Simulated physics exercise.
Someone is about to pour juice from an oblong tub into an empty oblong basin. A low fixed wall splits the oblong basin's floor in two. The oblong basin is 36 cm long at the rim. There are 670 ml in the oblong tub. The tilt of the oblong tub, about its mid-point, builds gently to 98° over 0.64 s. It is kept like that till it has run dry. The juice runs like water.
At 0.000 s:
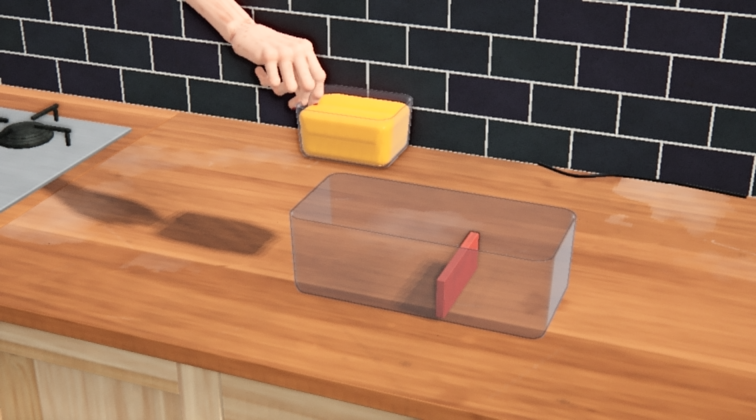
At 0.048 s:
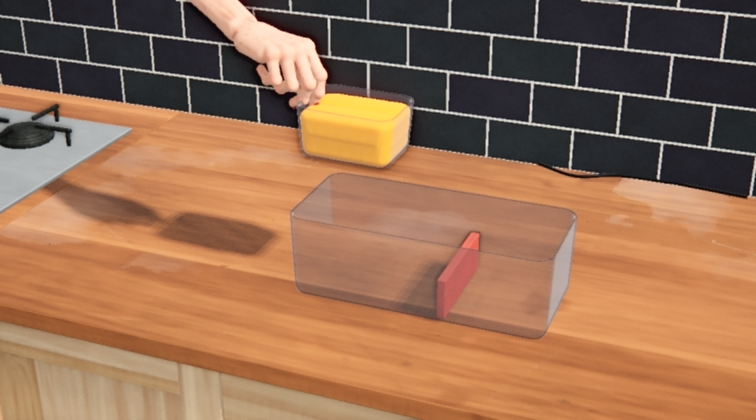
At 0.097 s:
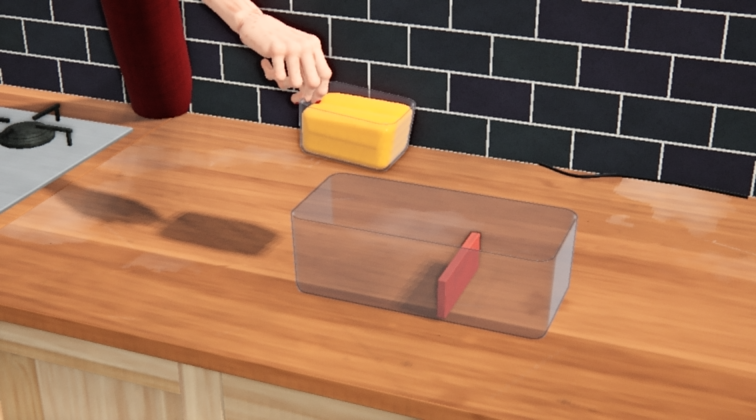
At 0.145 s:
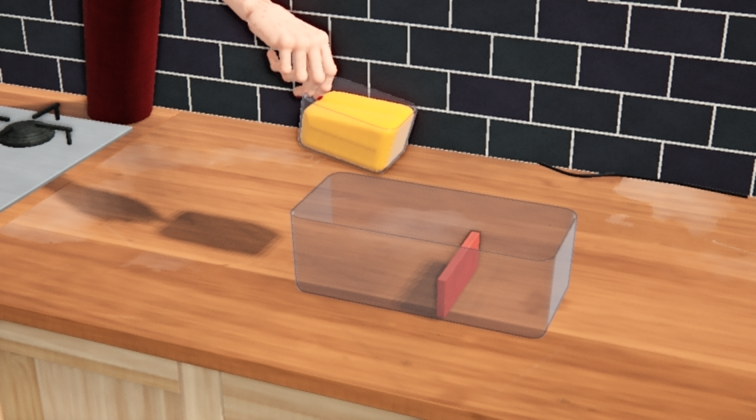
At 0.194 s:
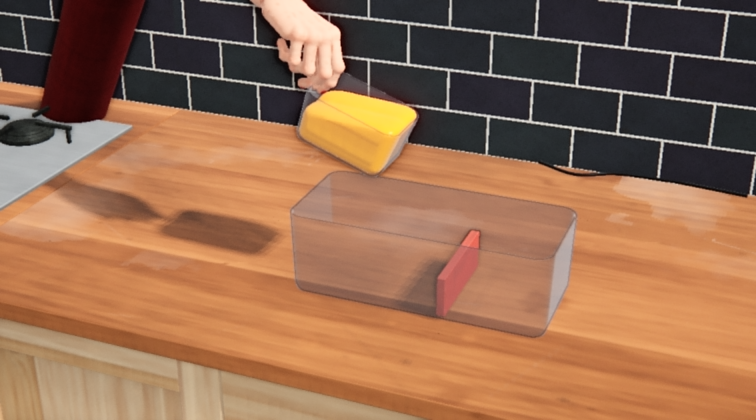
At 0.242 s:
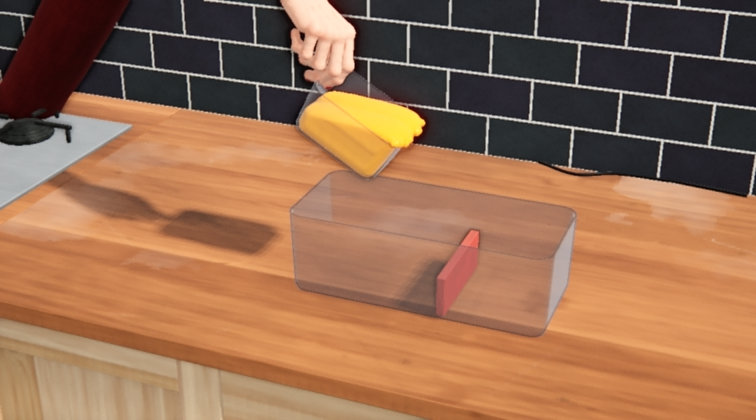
On a wooden kitchen counter beside dark tiles, a hand holds a clear oblong tub of yellow juice level behind an empty see-through basin with a red divider. The hand gradually tilts the tub rightward as a dark red sleeve comes into view at left, and juice begins running over the lower edge.
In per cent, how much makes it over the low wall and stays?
Roughly 9 per cent is past the wall.
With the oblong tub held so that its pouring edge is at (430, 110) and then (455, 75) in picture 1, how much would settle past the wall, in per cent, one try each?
In turn about 65 and 85 per cent.
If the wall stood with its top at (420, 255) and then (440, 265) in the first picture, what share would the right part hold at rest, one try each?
First 80, then 55 per cent.
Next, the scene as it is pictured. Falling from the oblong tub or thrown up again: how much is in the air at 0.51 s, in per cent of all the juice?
Some 34 per cent.
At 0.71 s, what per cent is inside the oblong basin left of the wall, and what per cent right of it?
Near 82 on the left, 8 on the right.
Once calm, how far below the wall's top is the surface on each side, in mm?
Some 38 mm on the left and 54 mm on the right.
Then, 0.51 s in, the tilt is 88° and 24 per cent is still to pour, 37 is left of the wall and 6 right of it.
Then, 0.71 s in, the tilt is 98° and 6 per cent is still to pour, 83 is left of the wall and 8 right of it.
Then, 0.92 s in, the tilt is 98° and 1 per cent is still to pour, 83 is left of the wall and 9 right of it.
Then, 1.14 s in, the tilt is 98° and 0 per cent is still to pour, 85 is left of the wall and 9 right of it.
Finally, 85 per cent lies left of the wall, 9 right of it and 6 outside.
